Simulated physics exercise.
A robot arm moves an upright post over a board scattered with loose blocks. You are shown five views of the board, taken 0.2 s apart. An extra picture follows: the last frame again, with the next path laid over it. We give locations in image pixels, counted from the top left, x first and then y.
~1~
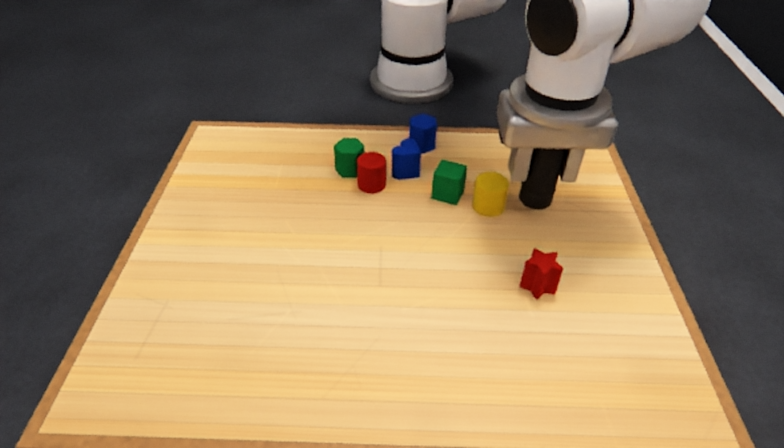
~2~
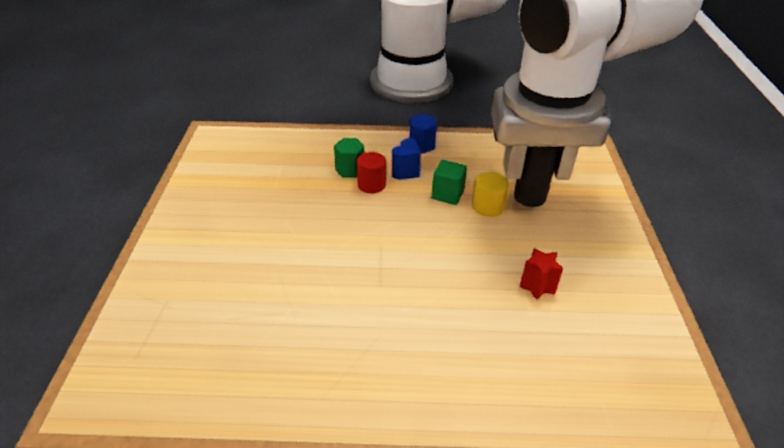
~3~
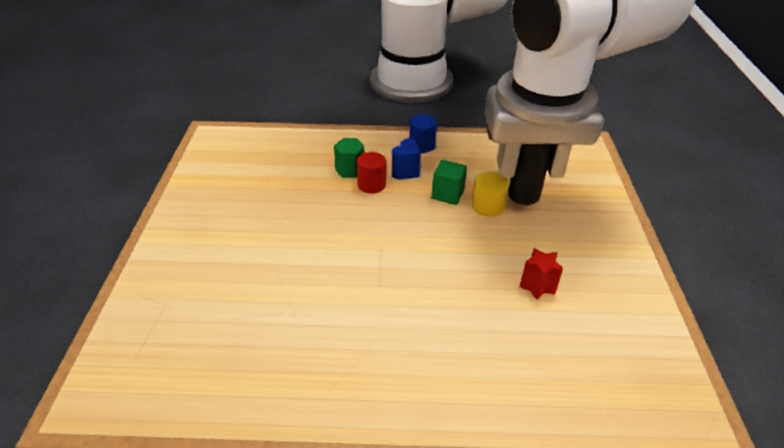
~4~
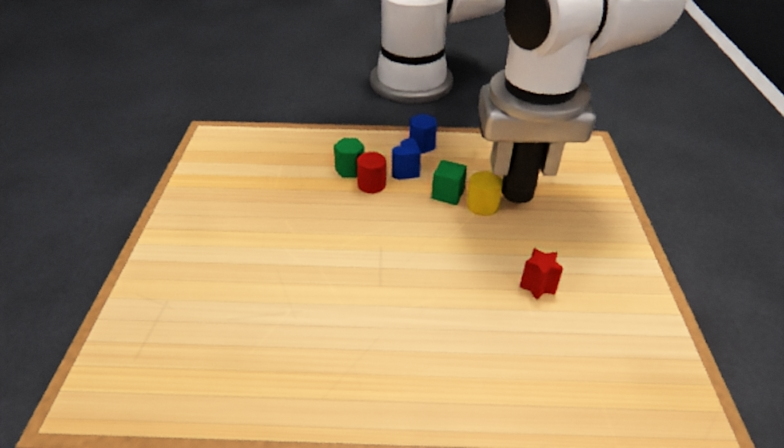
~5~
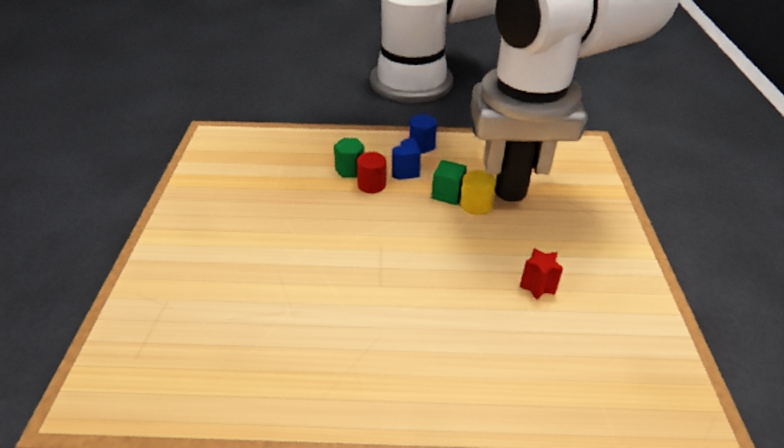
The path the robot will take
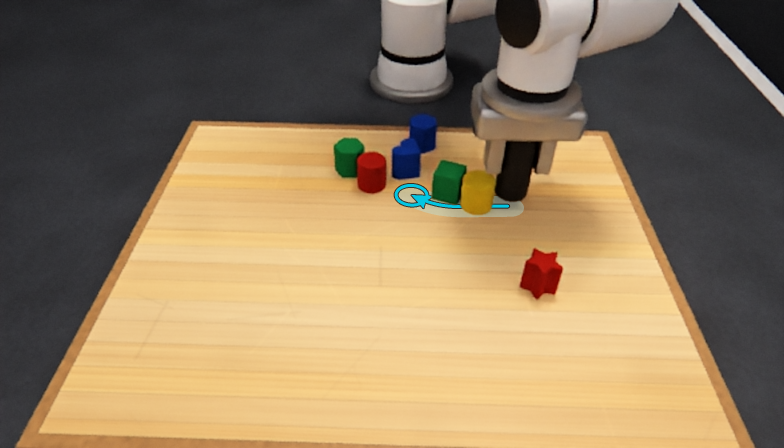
On a wooden board, a robot arm slides its dark post left, nudging a yellow round block toward a green one.
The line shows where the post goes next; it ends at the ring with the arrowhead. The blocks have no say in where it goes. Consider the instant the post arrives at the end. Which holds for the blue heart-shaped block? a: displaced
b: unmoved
The correct letter is a.
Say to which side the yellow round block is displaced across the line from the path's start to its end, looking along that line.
That's a shift to the left.
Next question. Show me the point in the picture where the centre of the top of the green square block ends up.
Its top face will be centred at roughly (407, 152).
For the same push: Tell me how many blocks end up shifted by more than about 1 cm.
Blocks displaced: At least 3.
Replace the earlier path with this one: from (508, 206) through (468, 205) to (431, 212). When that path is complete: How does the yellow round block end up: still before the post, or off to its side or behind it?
It holds its place in front.
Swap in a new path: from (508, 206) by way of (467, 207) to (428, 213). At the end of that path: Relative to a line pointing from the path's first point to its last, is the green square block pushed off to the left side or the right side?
The right-hand side.
Drawn move, from (508, 206) over (475, 207) and (441, 205) to (412, 195).
The first path, step by step. One third of the way, post (477, 193); green square block (426, 164), turned 50° clockwise; yellow round block (445, 180).
Two thirds of the way, post (443, 192); green square block (419, 162), turned 65° clockwise; yellow round block (411, 181).
At the end, post (412, 182); red round block still; blue heart-shaped block (399, 138); green square block (407, 152), turned 65° clockwise; yellow round block (384, 178).
